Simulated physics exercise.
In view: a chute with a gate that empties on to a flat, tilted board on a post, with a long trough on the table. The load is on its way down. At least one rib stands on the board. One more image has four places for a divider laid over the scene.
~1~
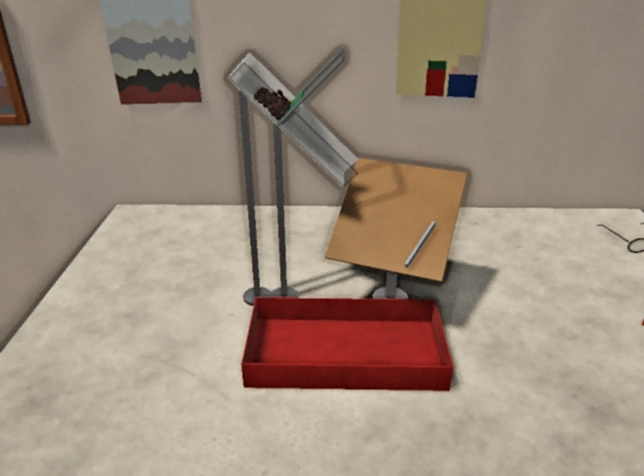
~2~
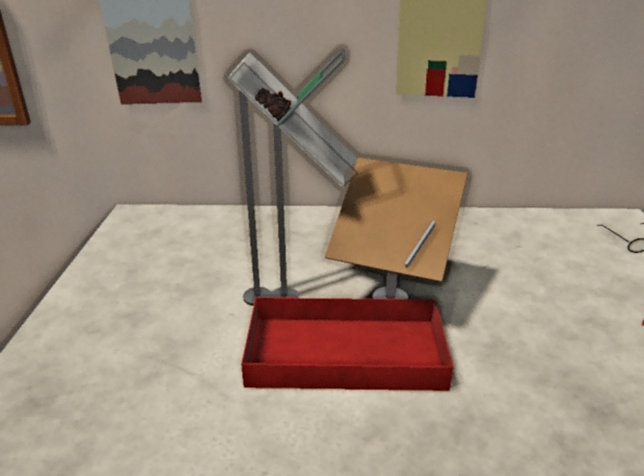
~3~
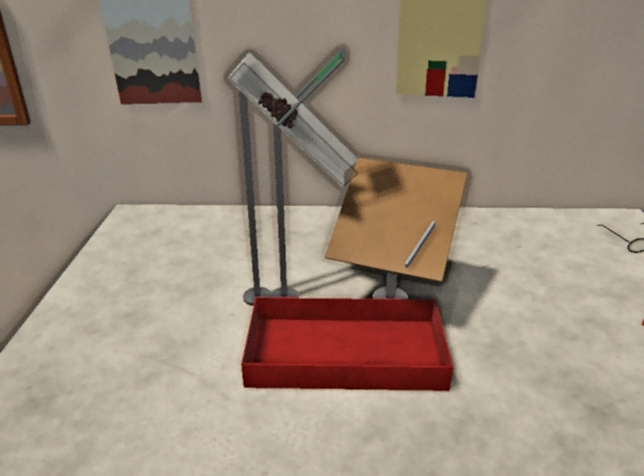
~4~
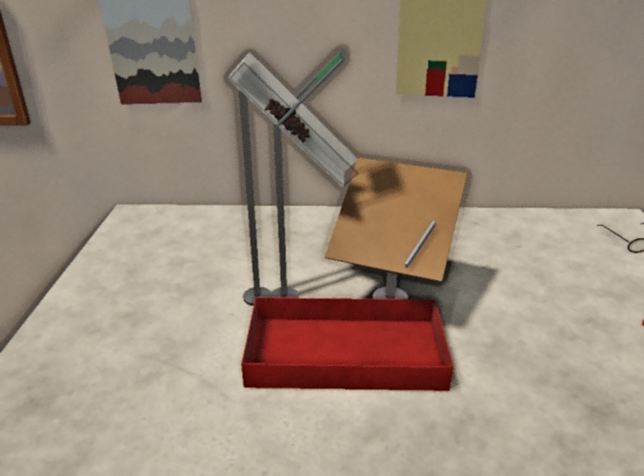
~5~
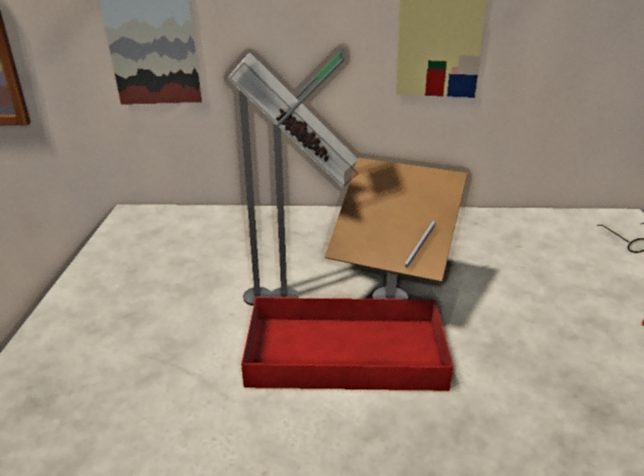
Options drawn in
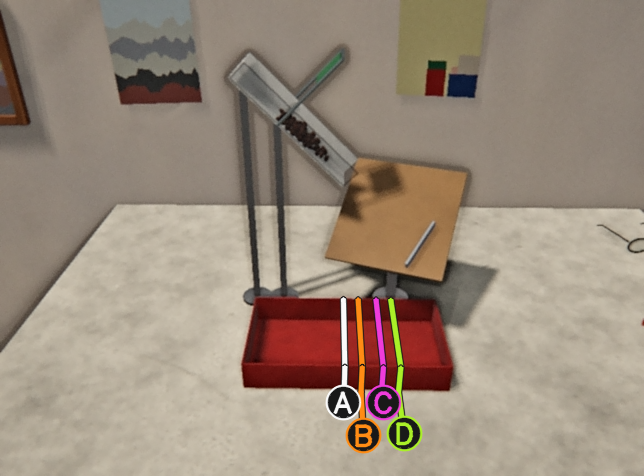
Small dark pieces slide down a clear sloping chute after its green gate slides open.
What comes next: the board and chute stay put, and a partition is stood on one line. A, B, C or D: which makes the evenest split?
Choose C.
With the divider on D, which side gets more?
More lands on the left.
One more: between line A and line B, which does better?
B it is.
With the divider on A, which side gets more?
More lands on the right.
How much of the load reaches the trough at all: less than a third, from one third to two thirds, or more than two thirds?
It is more than two thirds.
On the marked copy, line A crosses the front rim at (344, 365); line B crosses the front rim at (362, 366); line C crosses the front rim at (383, 366); line D crosses the front rim at (400, 366).
With A, of what is caught, a small part on the left of the divider, nearly all on the right.
With B, of what is caught, about a quarter on the left of the divider, most on the right.
With C, of what is caught, about half on the left of the divider, about half on the right.
With D, of what is caught, most on the left of the divider, a small part on the right.
